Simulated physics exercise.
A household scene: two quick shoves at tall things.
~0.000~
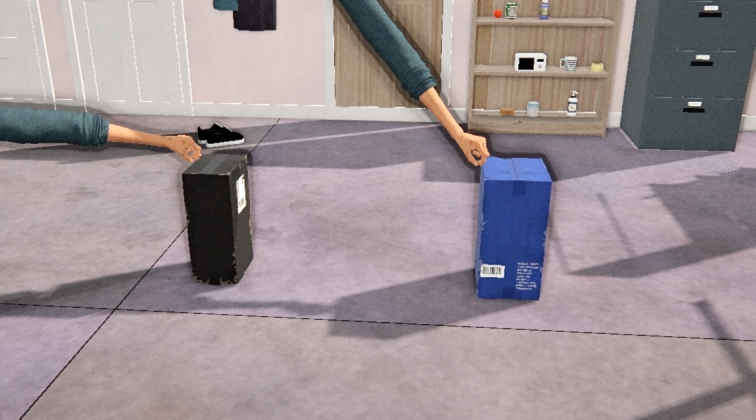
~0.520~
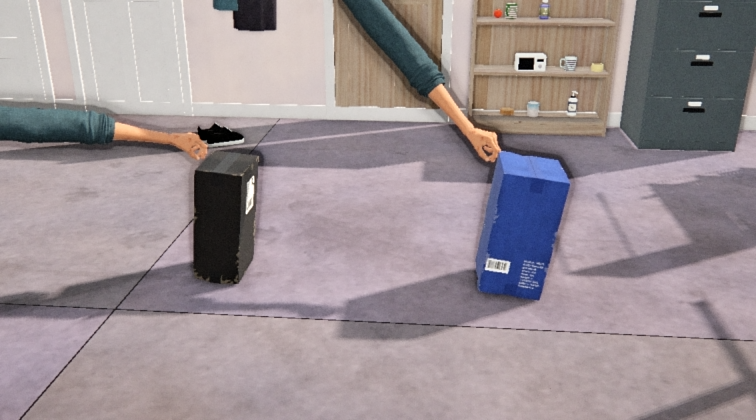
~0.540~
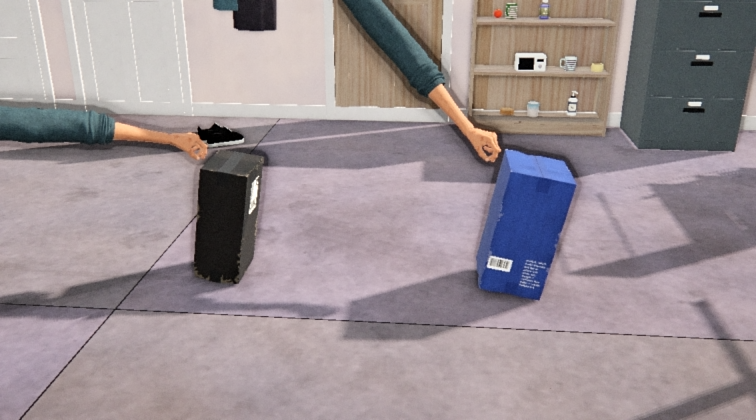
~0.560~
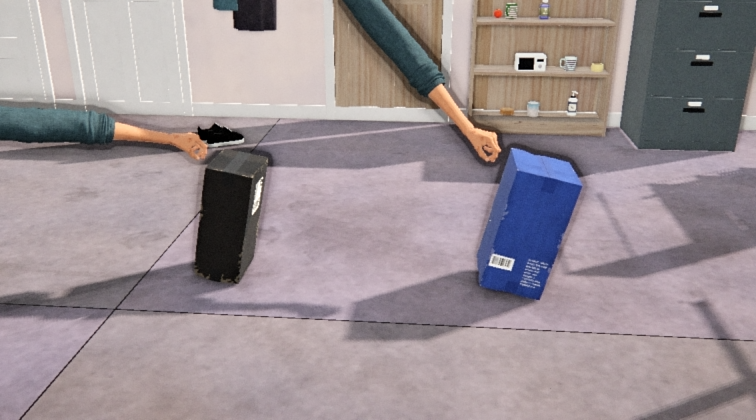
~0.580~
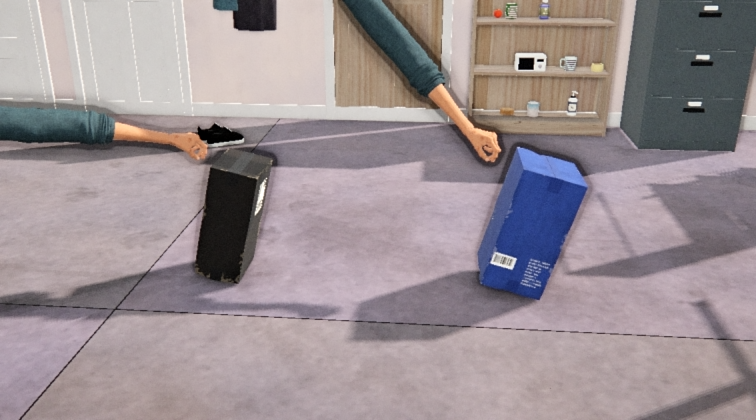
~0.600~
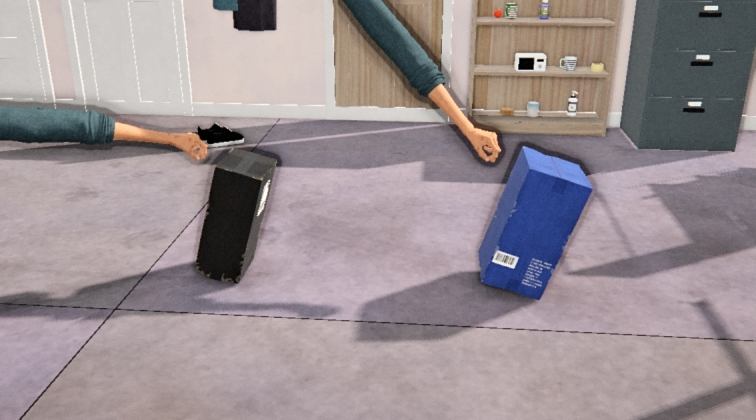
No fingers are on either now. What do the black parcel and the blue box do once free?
In order: The black parcel fails to right itself, the blue box fails to right itself.
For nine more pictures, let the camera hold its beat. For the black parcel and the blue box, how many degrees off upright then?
It would show 35° and 35°.
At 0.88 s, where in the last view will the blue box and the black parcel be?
The blue box sits at (567, 227), while the black parcel sits at (270, 223).
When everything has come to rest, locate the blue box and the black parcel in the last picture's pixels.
In the last picture, the blue box sits at (603, 260) while the black parcel sits at (302, 254).
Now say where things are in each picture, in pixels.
Black parcel (220, 219) upright; blue box (510, 228) upright, in the first picture.
Black parcel (226, 217) 6° off upright; blue box (519, 225) 8° off upright, in the second picture.
Black parcel (229, 217) 9° off upright; blue box (522, 224) 10° off upright, in the third picture.
Black parcel (231, 216) 11° off upright; blue box (525, 223) 13° off upright, in the fourth picture.
Black parcel (233, 216) 13° off upright; blue box (528, 223) 15° off upright, in the fifth picture.
Black parcel (236, 216) 16° off upright; blue box (531, 223) 17° off upright, in the sixth picture.
After 0.88 s, black parcel 48° off upright near (270, 223); blue box 47° off upright near (567, 227).
At rest (3.5 s), the black parcel goes down on its side, near (302, 254); the blue box goes down on its side, near (603, 260).
